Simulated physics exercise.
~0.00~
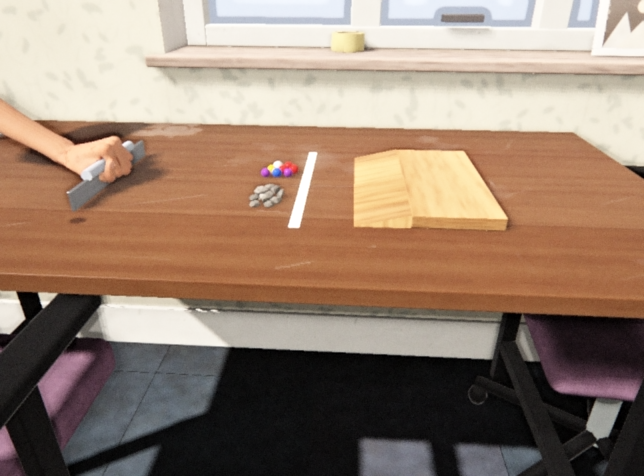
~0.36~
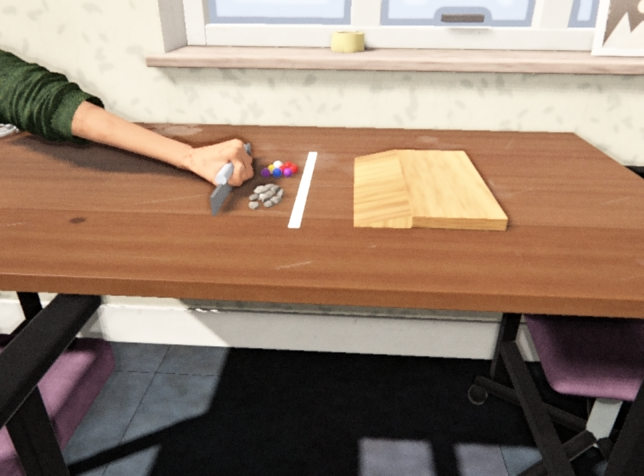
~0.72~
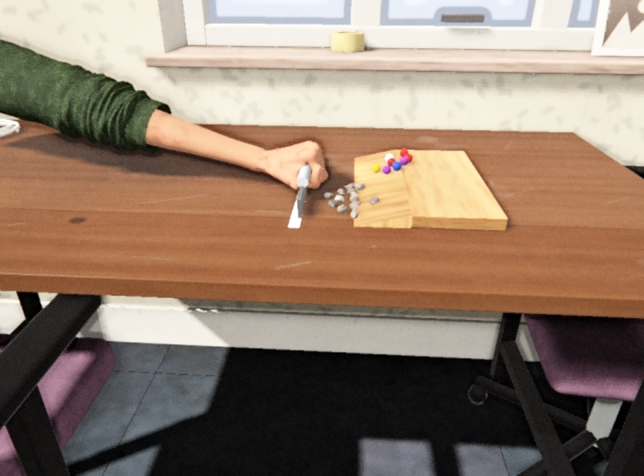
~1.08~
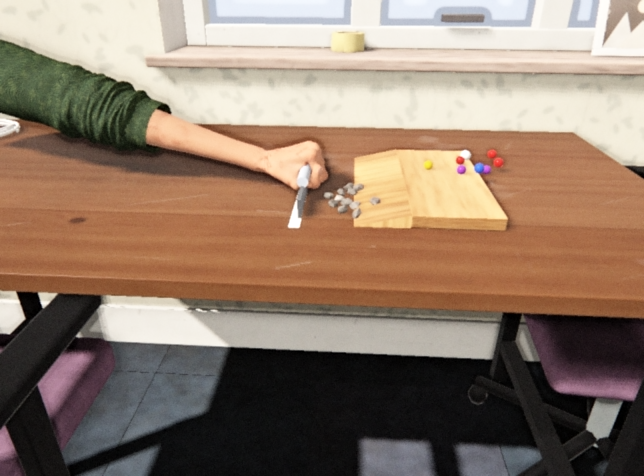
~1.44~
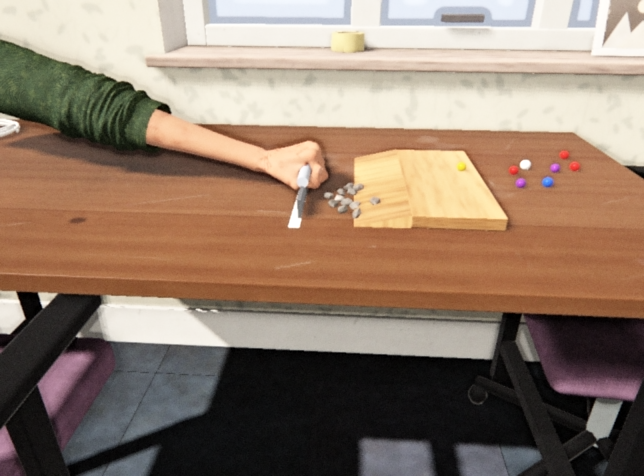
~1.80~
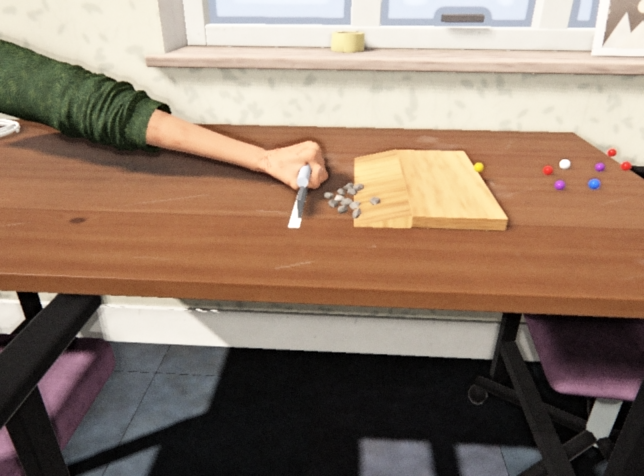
To begin with, a hand holds a grey scraper at the left of a wooden table, with small colourful balls, a cluster of grey pebbles, a white tape strip and a low wooden wedge to its right. The hand sweeps the scraper right towards both groups, then pushes them across the tape, where it stops. The balls roll on up the wedge and over its flat top, while the pebbles bunch around its lower edge. The balls spread out beyond the wedge, a yellow one trailing. Finally, all the balls are past the top, while most pebbles sit short of the wedge and a few rest on its slope.
